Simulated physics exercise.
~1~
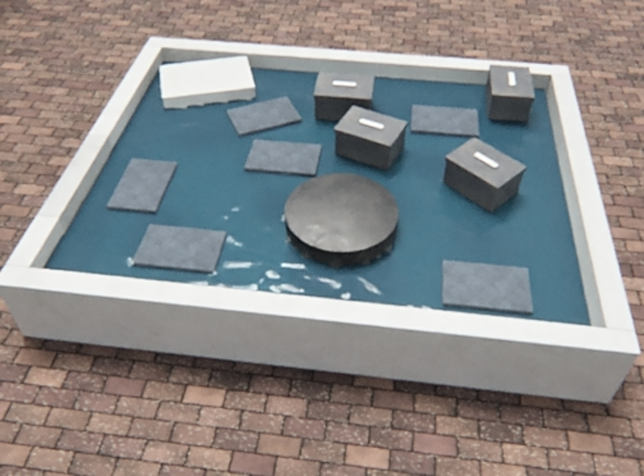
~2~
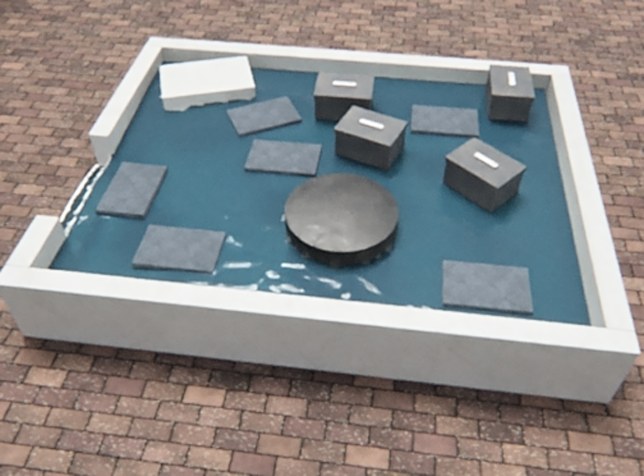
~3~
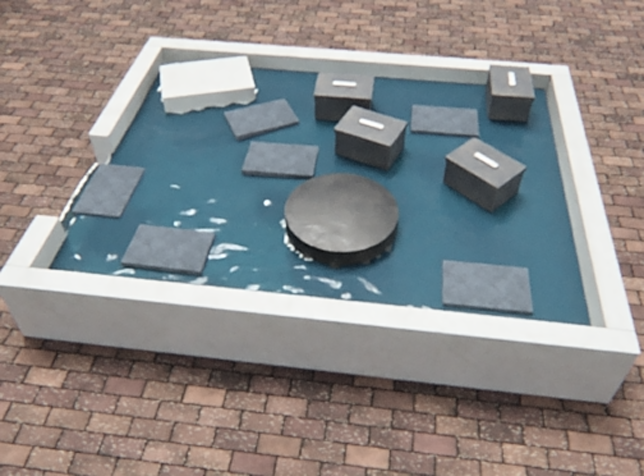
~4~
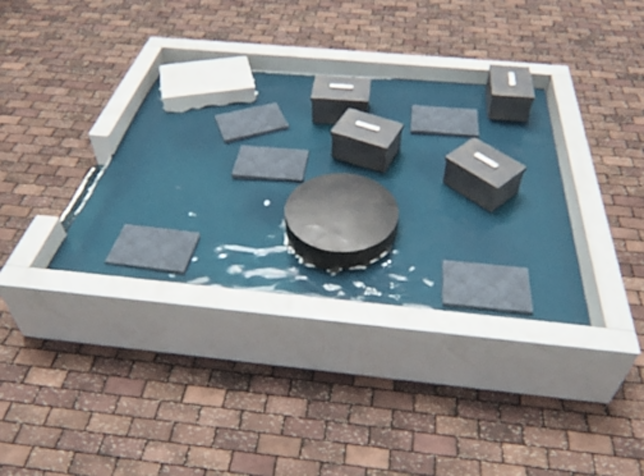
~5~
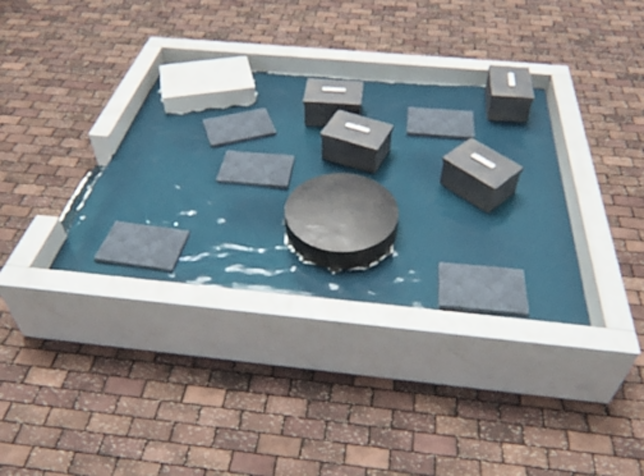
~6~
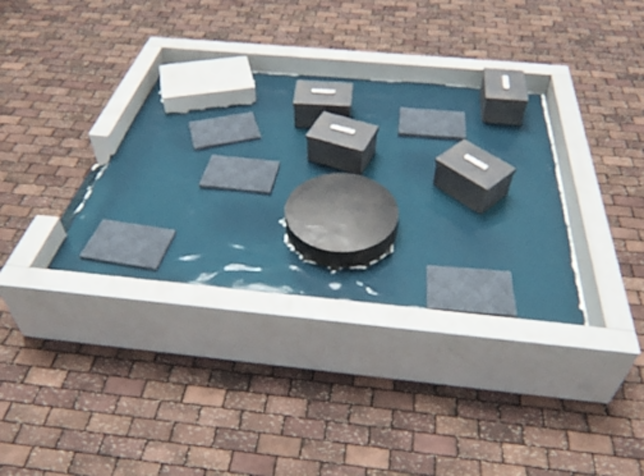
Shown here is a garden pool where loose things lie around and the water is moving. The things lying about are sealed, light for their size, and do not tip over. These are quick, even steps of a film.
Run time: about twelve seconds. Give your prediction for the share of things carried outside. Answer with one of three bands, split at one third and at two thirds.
One third to two thirds.
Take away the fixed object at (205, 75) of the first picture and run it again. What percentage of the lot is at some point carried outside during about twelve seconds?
40 in a hundred.
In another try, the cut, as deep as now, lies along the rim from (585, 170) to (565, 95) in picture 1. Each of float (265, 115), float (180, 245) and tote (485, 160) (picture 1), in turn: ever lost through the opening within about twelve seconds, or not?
Item one: Remains; item two: Remains; item three: Leaves.
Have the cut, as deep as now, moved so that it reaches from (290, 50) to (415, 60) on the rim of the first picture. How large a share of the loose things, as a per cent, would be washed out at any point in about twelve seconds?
Close to 60 percent, more or less.
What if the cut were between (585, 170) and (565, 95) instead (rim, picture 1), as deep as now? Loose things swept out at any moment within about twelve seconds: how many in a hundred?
It comes to some 50 per cent of the lot.
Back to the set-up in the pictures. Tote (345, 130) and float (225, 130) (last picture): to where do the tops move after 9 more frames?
Estimated: (272, 146); (151, 155).
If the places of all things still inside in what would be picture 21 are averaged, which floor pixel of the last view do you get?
Centre of the remaining clutter: Around (313, 200).
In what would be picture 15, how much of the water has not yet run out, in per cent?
Estimate: Roughly 76 %.
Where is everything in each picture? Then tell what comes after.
In the first frame, a float at (180, 247) floats; a float at (284, 156) floats; 0 of 10 have shifted.
In the second frame, a float at (180, 247), afloat; a float at (284, 156), afloat; 1 of 10 have shifted.
In the third frame, a float at (169, 247) floats, close to its start; a float at (281, 158) floats; 2 of 10 have shifted.
In the fourth frame, a float at (153, 247) floats, close to its start; a float at (271, 162), afloat, close to its start; 4 of 10 have shifted.
In the fifth frame, a float at (142, 244), afloat, close to its start; a float at (256, 168) floats, close to its start; 6 of 10 have shifted.
In the sixth frame, a float at (128, 243) floats, close to its start; a float at (240, 173) floats, close to its start; 9 of 10 have shifted.
A moment on, 1 of 10 are out; 9 afloat.
Next, 2 of 10 are out; 8 afloat.
Later, 3 of 10 are out; 7 afloat.
In the end, 6 of 10 are out; 4 afloat.
